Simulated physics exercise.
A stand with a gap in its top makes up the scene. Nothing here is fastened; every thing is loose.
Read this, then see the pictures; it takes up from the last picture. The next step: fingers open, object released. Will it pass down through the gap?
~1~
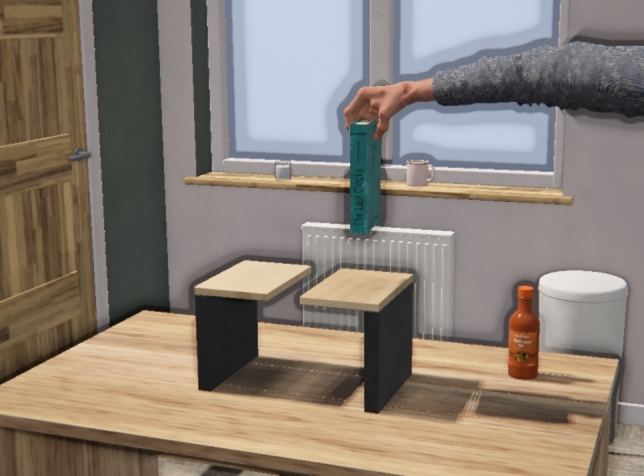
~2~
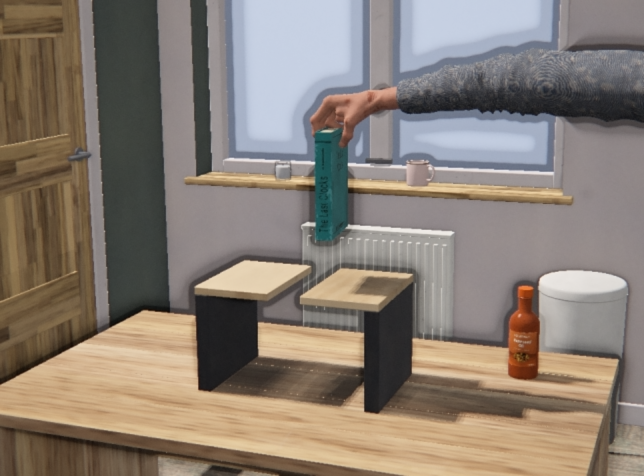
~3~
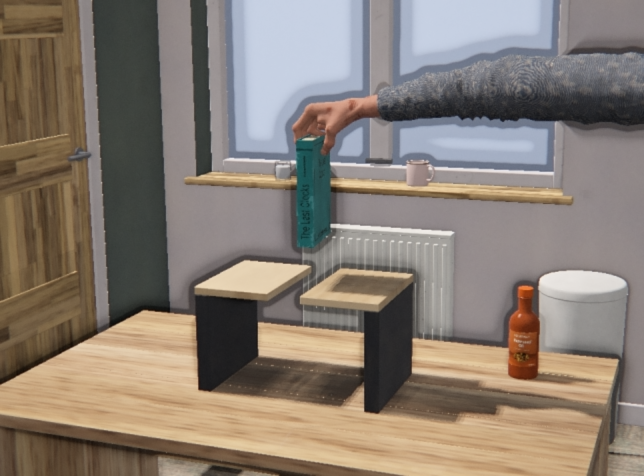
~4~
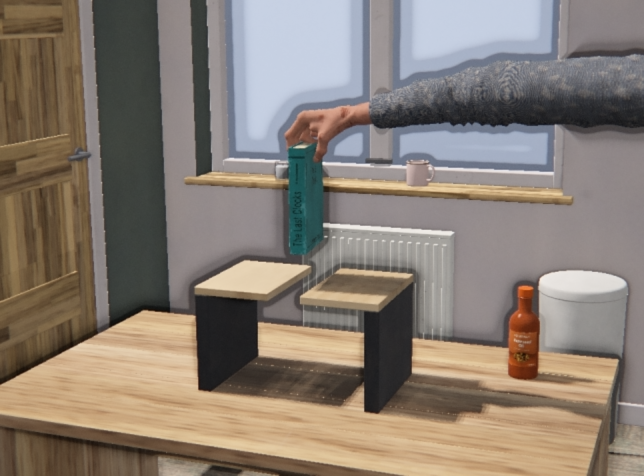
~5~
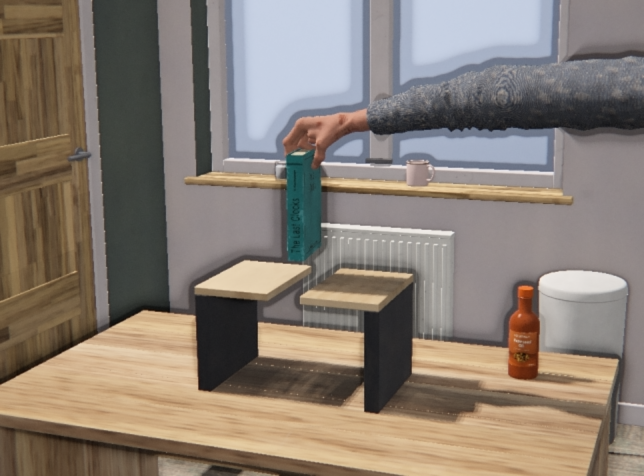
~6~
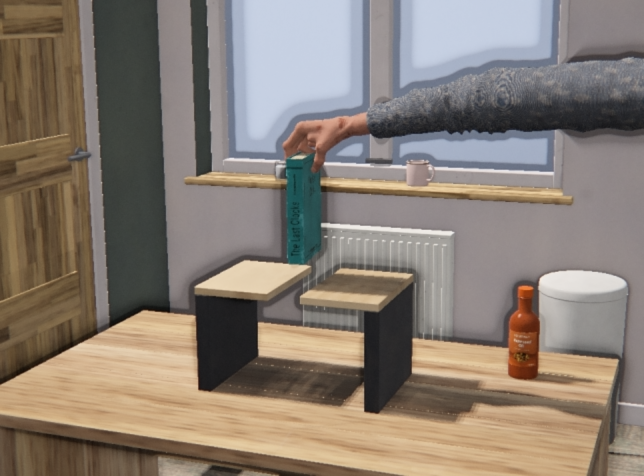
I reckon it travels down to the table.
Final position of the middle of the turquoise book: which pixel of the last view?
Near (306, 334).
Then, 0.32 s after the last picture, turquoise book slid well along near (306, 319).
Then, 0.66 s after the last picture, turquoise book slid well along near (306, 334).
At rest, moved from the start, turquoise book; orange bottle in place. Seen from the same camera at the end, turquoise book near (306, 334). The book goes down the gap.
